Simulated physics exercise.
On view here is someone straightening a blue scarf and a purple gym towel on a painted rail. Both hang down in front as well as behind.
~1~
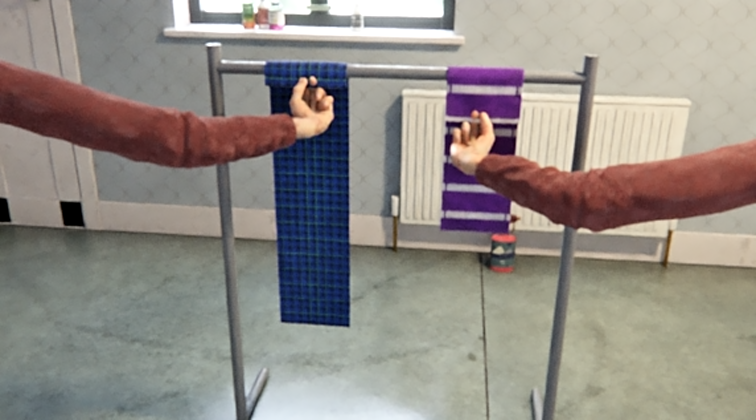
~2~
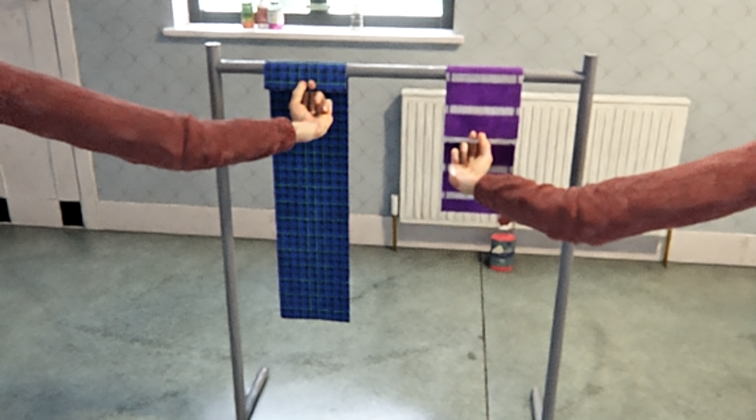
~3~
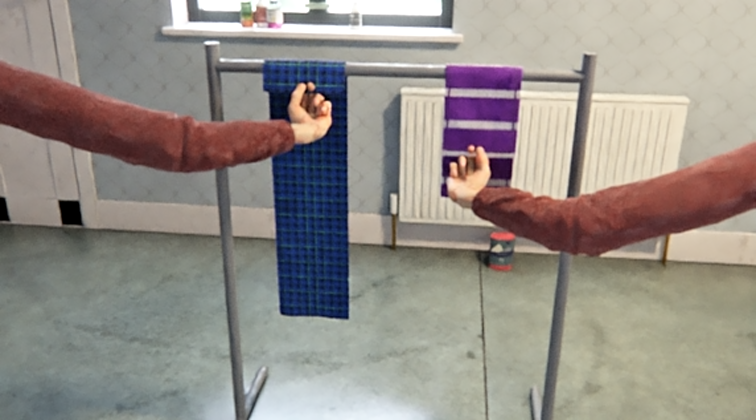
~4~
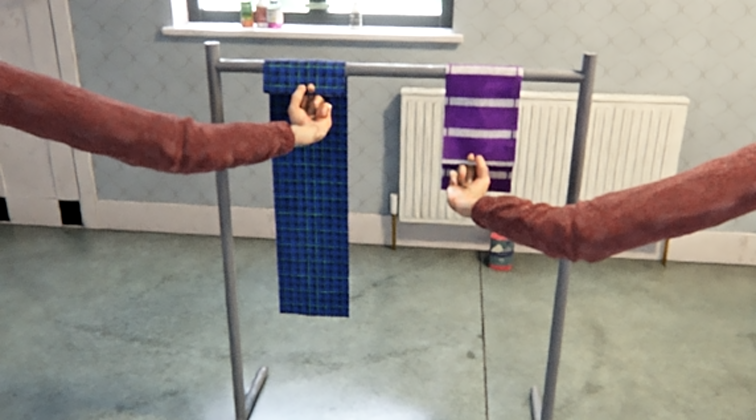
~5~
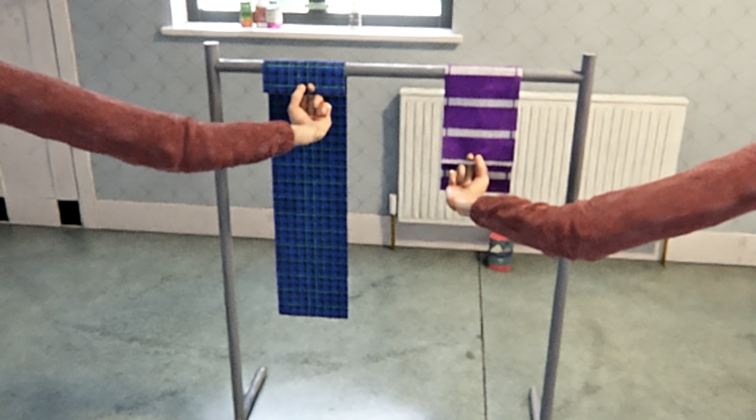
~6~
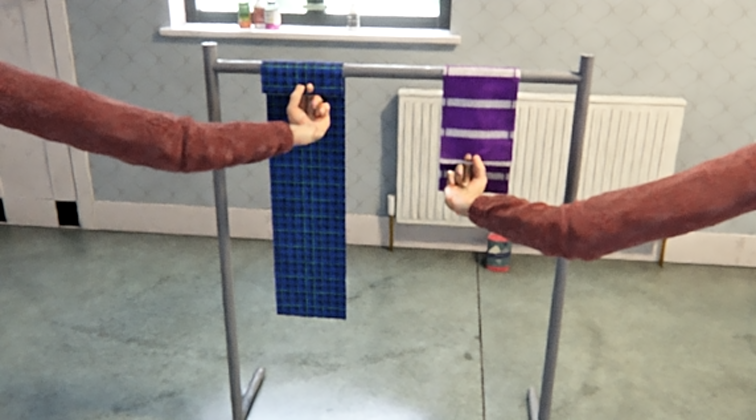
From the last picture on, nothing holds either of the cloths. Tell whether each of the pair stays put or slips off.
The blue scarf won't stay up there, the purple gym towel will hold up there.
Then, 0.50 s past the final frame, scarf clear of the rail and dropping near (314, 387); gym towel unmoved.
Then, 0.88 s past the final frame, scarf in a heap on the floor; gym towel unmoved.
When it is over, scarf in a heap on the floor; gym towel unmoved. The blue scarf is pulled off by its long side and the purple gym towel stays on.
